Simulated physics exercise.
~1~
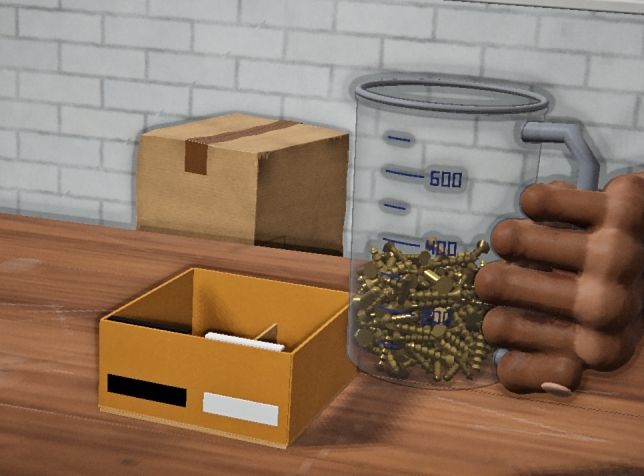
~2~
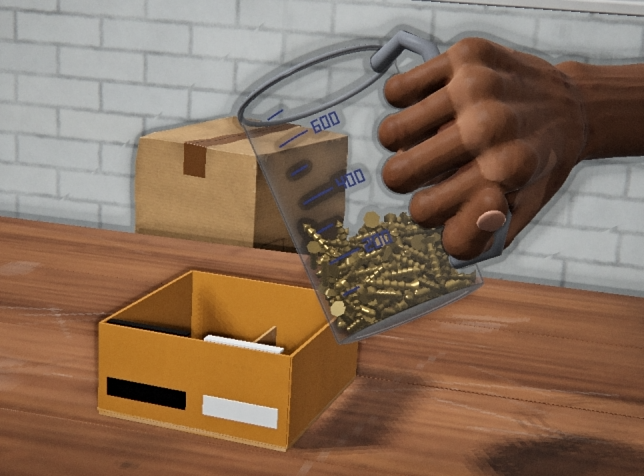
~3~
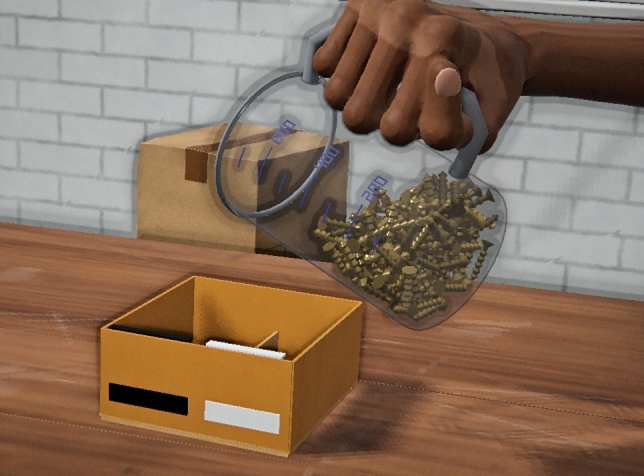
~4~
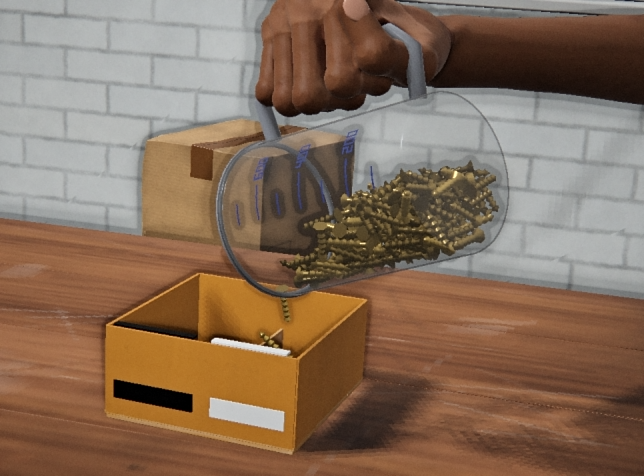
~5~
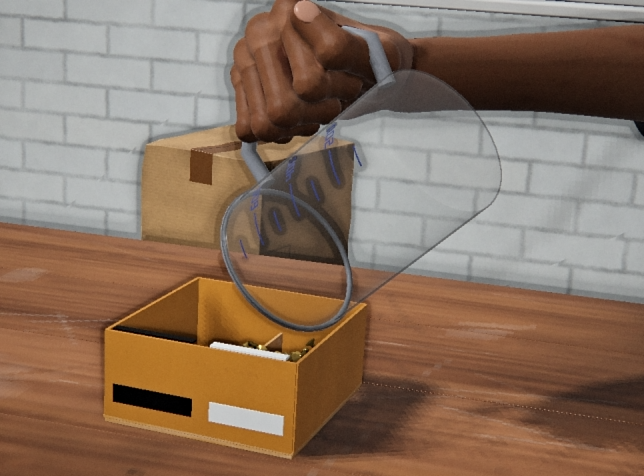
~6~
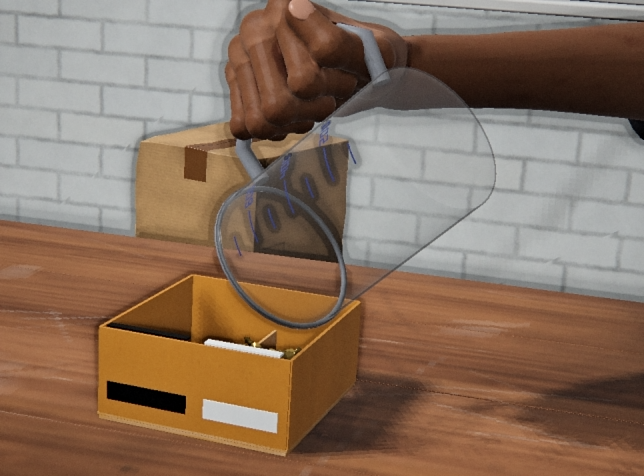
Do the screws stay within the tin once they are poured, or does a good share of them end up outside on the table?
They stay within the tin, with none left on the table. The white section takes nearly all of them, and the black section gets only a small share.
On a wooden table before a white brick wall, a hand grips a clear jug partly filled with brass-coloured screws, beside an open orange tin with a black section and a white one. The hand lifts the jug and tips it to the left, and the screws shift inside it. Once the jug lies on its side above the tin, screws slide to its mouth and begin dropping into the white section. The jug tips further until it is empty. At the end the hand holds it still, mouth down over the tin, with a few screws showing at the white side and none on the table.
